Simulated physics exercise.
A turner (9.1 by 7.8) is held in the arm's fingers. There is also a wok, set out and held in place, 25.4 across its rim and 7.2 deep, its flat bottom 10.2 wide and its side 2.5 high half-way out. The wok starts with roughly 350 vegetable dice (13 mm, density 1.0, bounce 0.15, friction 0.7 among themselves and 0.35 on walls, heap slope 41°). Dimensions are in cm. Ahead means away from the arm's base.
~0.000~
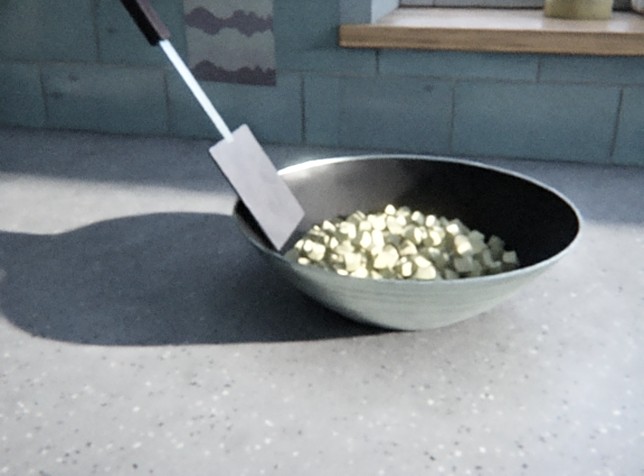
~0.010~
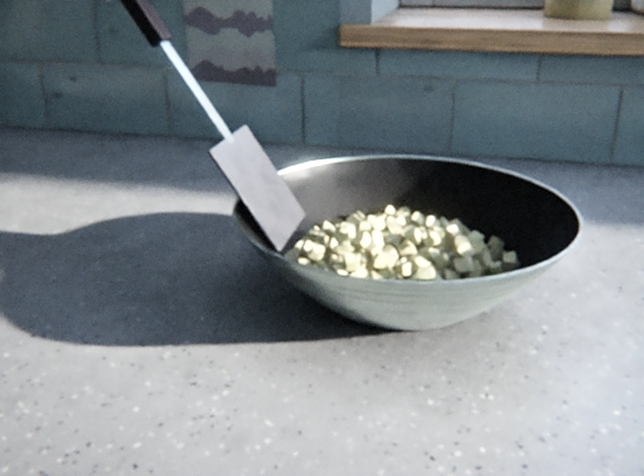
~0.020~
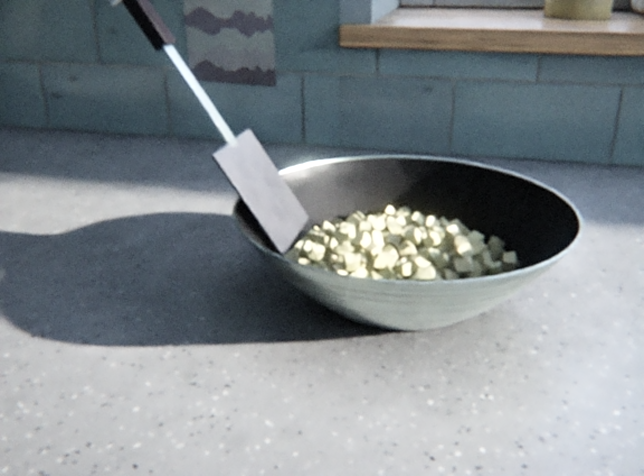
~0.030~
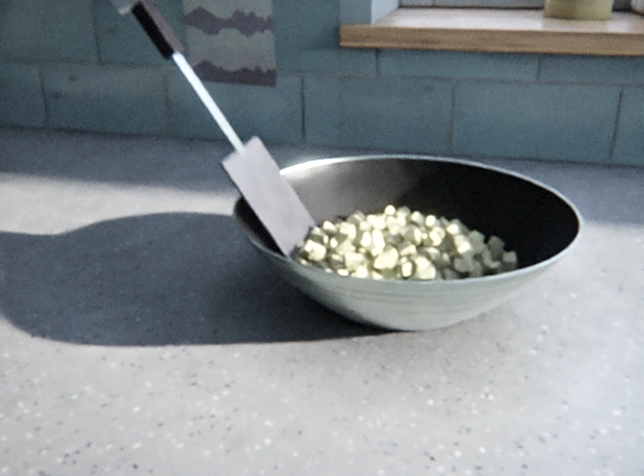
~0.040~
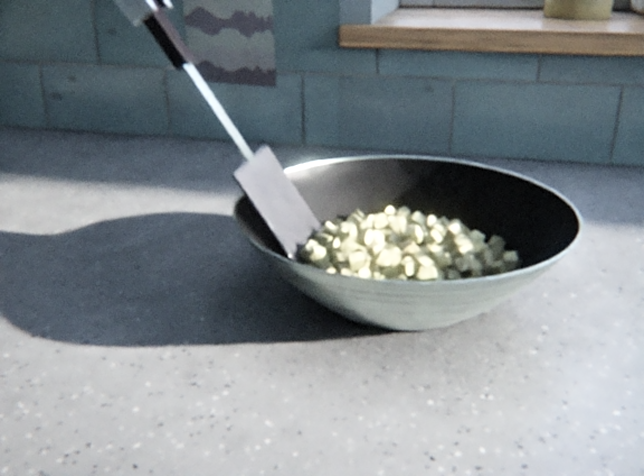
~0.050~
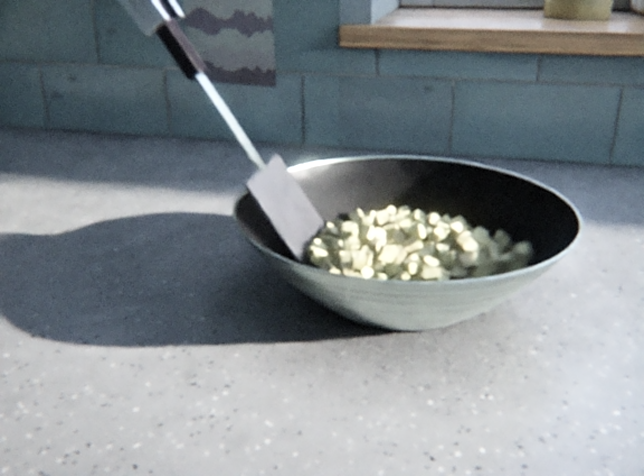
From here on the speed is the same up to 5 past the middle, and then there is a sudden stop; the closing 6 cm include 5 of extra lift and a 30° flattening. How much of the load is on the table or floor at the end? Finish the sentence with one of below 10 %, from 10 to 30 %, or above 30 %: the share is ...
The share is from 10 to 30 %.
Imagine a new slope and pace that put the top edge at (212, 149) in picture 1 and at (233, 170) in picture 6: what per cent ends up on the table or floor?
I'd put it at roughly 5 per cent.
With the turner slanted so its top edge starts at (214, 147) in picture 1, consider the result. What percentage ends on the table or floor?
Roughly 15 percent ends on the table or floor.
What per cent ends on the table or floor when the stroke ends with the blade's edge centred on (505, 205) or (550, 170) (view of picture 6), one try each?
I'd say roughly 50 per cent, then roughly 60 per cent.
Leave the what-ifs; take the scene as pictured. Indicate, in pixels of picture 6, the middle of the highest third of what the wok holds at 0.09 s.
Near (487, 241).
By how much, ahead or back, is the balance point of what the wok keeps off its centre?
I'd say it's roughly 4.5 cm toward the front.
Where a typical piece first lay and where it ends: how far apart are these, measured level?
Somewhere near 6 centimetres, I reckon.
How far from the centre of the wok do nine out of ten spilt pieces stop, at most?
Roughly 35 cm.
After 0.09 s, sloping 56°, highest piece 9 above the table; 347 in the wok.
After 0.13 s, sloping 45°, highest piece 12 above the table; 332 in the wok, 15 on the blade or in flight.
After 0.35 s, sloping 26°, highest piece 13 above the table; 276 in the wok, 45 on the table or floor, 26 on the blade or in flight.
After 1.40 s, sloping 26°, highest piece 8 above the table; 276 in the wok, 71 on the table or floor.
At rest, 276 in the wok, 71 on the table or floor. That is 20 % on the table or floor.
